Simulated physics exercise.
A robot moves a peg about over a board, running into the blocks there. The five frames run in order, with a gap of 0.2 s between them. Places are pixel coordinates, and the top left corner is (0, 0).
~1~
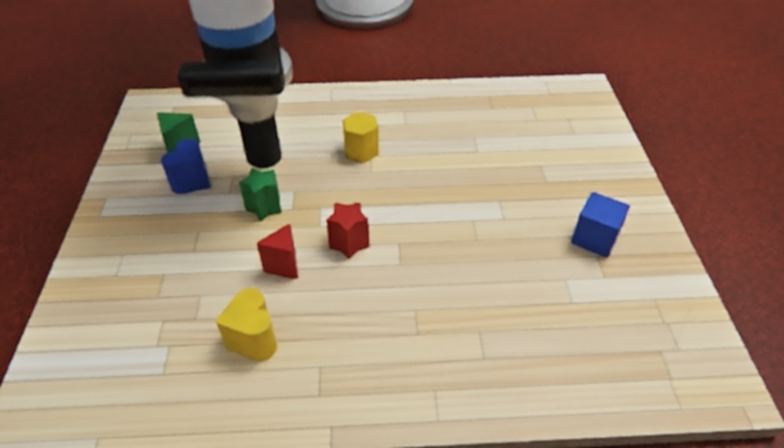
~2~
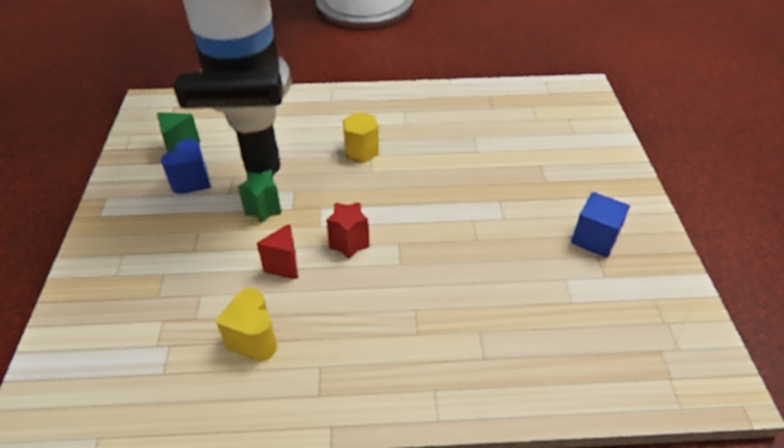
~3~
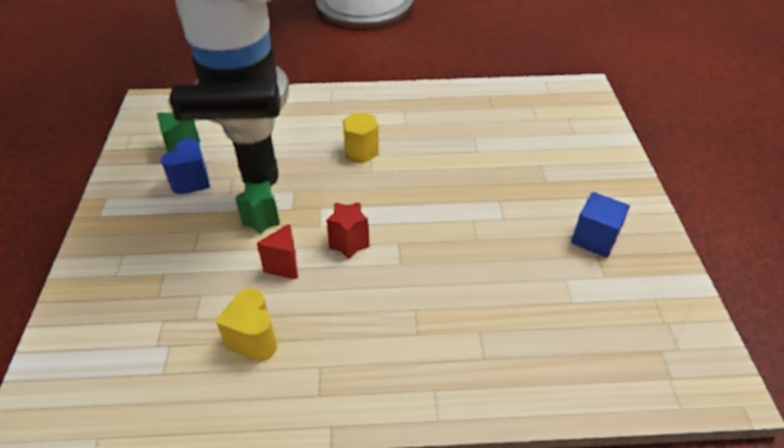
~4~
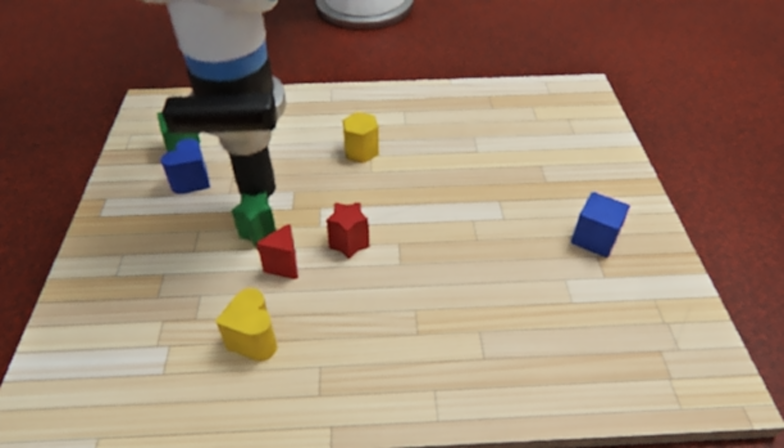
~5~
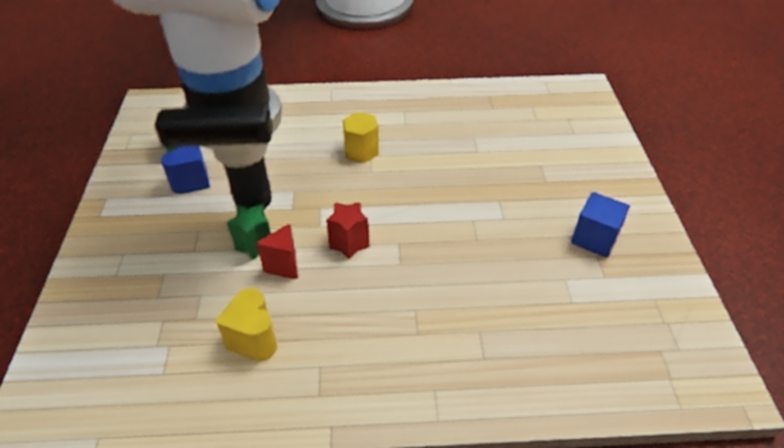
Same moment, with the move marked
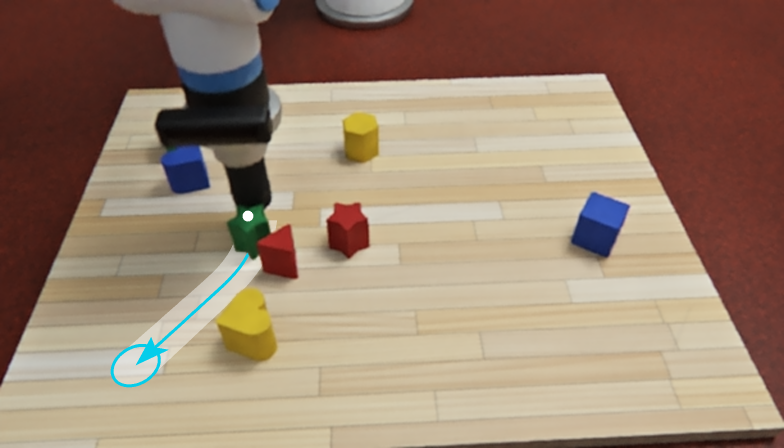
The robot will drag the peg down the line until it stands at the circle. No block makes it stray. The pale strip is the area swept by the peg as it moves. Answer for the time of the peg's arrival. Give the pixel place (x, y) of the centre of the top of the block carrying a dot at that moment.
Its top centre is at about (203, 308).
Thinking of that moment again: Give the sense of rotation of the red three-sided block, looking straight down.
Its rotation is counterclockwise.
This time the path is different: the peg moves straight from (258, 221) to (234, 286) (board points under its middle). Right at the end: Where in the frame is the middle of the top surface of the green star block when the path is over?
At roughly (224, 288).
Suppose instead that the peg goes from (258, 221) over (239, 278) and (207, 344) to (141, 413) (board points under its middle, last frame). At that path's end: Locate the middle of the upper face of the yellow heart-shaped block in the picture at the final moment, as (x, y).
Expect it around (256, 358).
The line goes from (258, 221) by way of (240, 267) and (192, 314) to (136, 365); the dot is on the green star block.
The first path, step by step. One third of the way, peg (233, 249); green star block (229, 268); red three-sided block (278, 243), turned 30° anticlockwise.
Two thirds of the way, peg (184, 295); yellow heart-shaped block (247, 315); green star block (206, 305), turned 50° anticlockwise; red three-sided block (278, 243), turned 30° anticlockwise.
At the end, peg (125, 347); yellow heart-shaped block (247, 315), turned 10° anticlockwise; green star block (203, 308), turned 65° anticlockwise; red three-sided block (278, 243), turned 30° anticlockwise; red star block unmoved.
